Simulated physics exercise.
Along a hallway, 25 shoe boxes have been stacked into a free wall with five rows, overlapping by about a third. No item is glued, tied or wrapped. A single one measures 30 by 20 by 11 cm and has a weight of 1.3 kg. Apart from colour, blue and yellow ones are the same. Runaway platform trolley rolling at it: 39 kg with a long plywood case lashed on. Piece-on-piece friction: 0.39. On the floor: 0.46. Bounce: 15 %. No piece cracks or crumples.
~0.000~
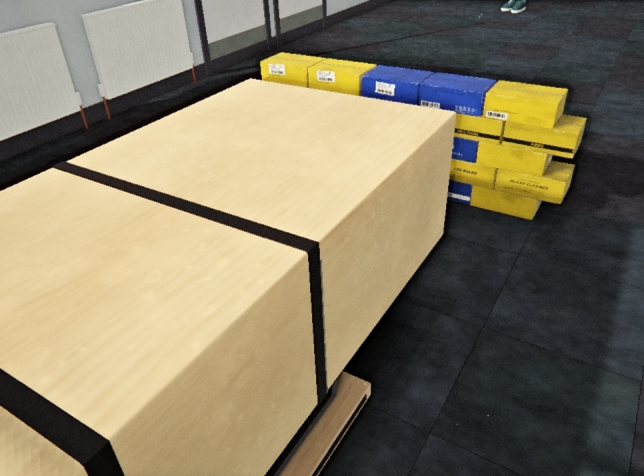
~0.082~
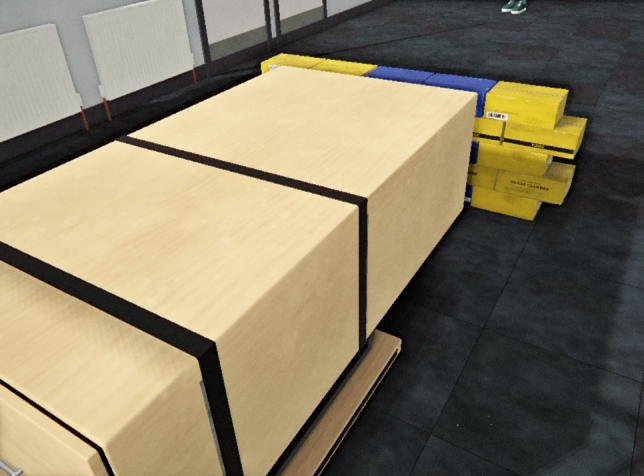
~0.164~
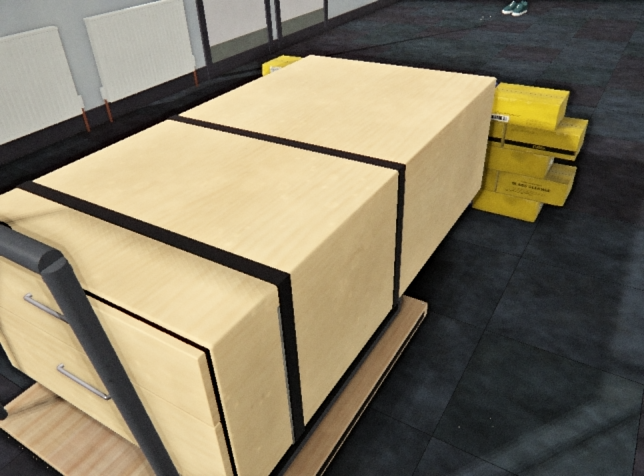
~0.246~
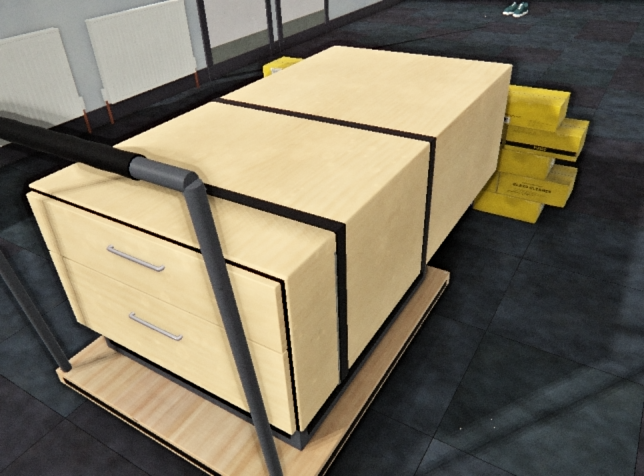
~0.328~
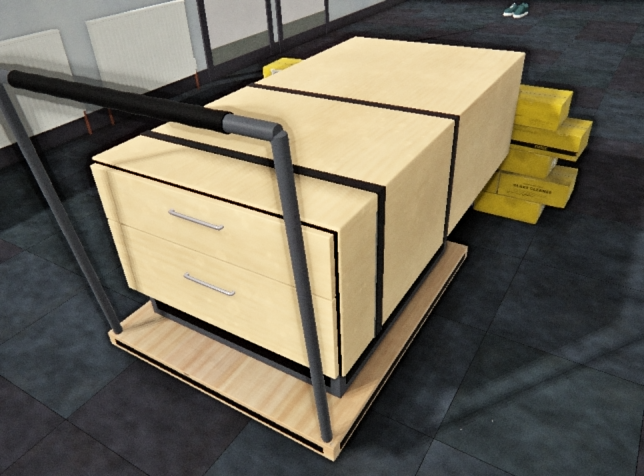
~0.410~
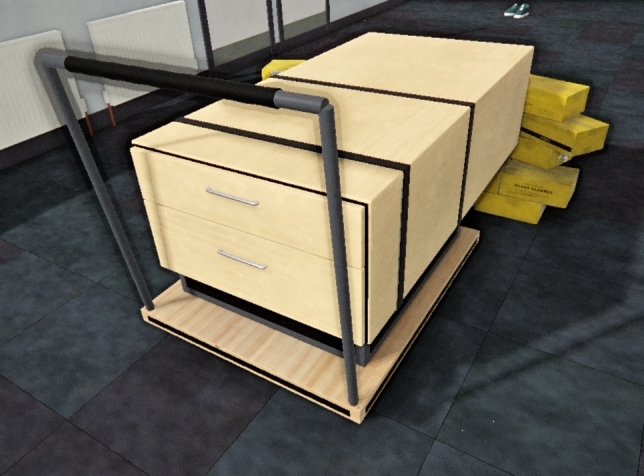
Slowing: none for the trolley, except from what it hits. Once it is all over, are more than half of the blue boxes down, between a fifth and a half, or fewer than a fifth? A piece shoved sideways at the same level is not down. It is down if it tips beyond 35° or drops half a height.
Of the blue boxes, more than half end down.
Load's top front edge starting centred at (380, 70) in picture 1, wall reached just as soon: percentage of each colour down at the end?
In that case yellow 60, blue 70 per cent.
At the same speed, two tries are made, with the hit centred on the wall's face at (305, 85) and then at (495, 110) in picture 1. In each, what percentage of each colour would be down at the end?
Down by colour - yellow: 40%, then 50%; blue: 60%, then 70%.
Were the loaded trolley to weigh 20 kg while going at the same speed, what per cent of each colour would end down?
Down by colour: Yellow 50, blue 60 per cent.
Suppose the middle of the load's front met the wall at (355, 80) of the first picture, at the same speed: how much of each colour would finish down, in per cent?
Yellow 50 %, blue 80 %.
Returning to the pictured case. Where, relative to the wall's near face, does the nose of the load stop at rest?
Roughly 115 centimetres past it.
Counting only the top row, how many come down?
That makes 4 in total.
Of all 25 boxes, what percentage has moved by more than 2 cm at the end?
That makes 90 percent.
After 0.54 s, load 35 cm past the wall's line, still rolling; 6 of the 10 blue boxes down (9 of 25 in all colours); top blue box 9° from how it stood, 9 cm lower; top yellow box 8° from how it stood.
After 0.80 s, load 72 cm past the wall's line, still rolling; 6 of the 10 blue boxes down (12 of 25 in all colours); top blue box 56° from how it stood, 37 cm lower; top yellow box 5° from how it stood.
After 1.18 s, load 1.02 m past the wall's line, still rolling; 8 of the 10 blue boxes down (14 of 25 in all colours); top blue box on its side; top yellow box 47 mm from its place.
In the end (2.6 s), load 1.13 m past the wall's line, stopped; 8 of the 10 blue boxes down (14 of 25 in all colours); top blue box 45 cm lower; top yellow box 48 mm from its place. That is 80 per cent. From the last view, middles, top blue box near (485, 90), top yellow box near (303, 74).
